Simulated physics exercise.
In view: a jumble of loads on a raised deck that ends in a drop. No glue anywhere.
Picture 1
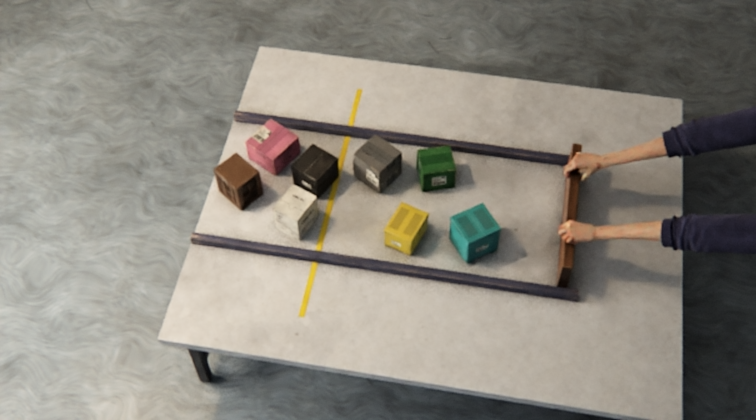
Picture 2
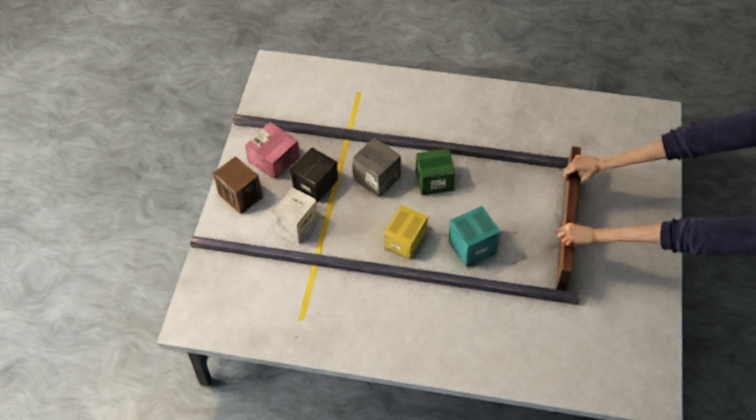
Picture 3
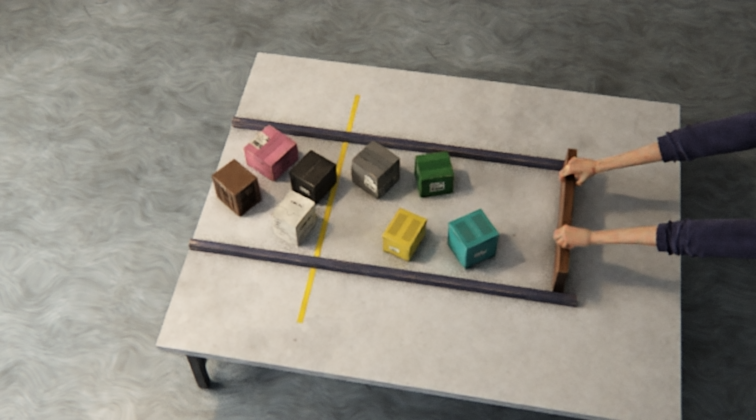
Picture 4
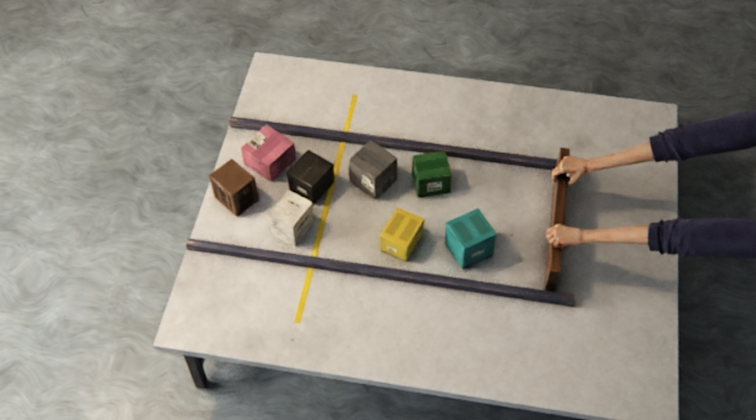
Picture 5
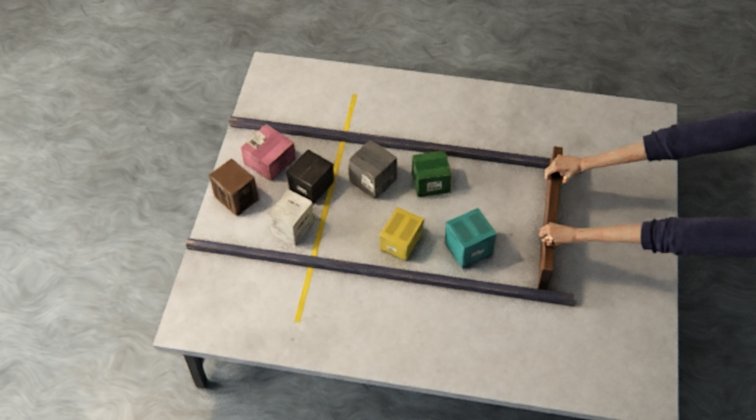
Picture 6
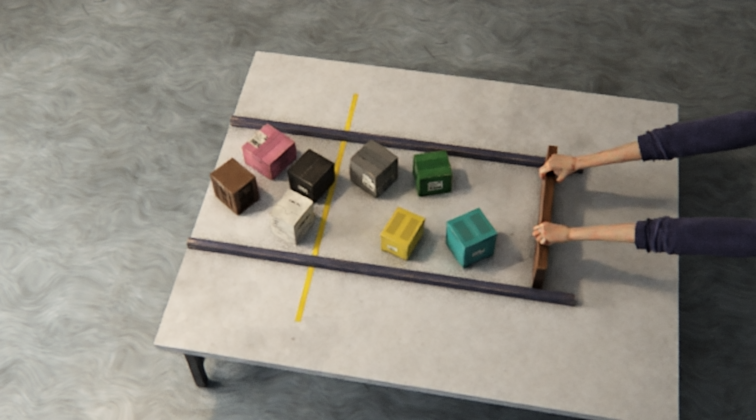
At first, two hands hold a wooden plank upright across two dark rails on a table, to the right of eight colored boxes and a yellow tape line. The hands then slide the plank a short way left, nearer the turquoise box, while the boxes stay in place.
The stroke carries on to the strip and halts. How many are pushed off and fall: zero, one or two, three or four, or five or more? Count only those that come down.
Here the number that fall off is zero.
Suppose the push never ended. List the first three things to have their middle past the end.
In order: The brown crate, then the black tote, then the white box.
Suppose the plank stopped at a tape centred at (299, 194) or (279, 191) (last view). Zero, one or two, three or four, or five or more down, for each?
For each place: One to two; either three or four.
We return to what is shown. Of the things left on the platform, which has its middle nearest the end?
The brown crate.
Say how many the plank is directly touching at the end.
The number is 2.
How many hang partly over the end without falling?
It comes to 1.
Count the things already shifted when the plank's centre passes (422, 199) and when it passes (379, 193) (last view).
4 and 6.
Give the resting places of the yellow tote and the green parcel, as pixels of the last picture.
About (273, 206), and the other about (322, 154).
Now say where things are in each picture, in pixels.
Brown crate (239, 182); pink box (273, 147); white box (296, 213); plank (569, 215); tape (333, 194), in the first frame.
Pink box (272, 151); green parcel (435, 172), in the second frame.
White box (295, 219); yellow tote (404, 235), in the third frame.
Brown crate (234, 188); plank (557, 219), in the fourth frame.
Pink box (268, 153); turquoise tote (470, 239), in the fifth frame.
Brown crate (235, 187); pink box (269, 152); white box (293, 218); plank (545, 216); tape (329, 198), in the sixth frame.
Soon after, none off yet; brown crate at rest near (235, 187); pink box at rest near (269, 152); white box at rest near (293, 218).
At rest, the number that fall off is zero.
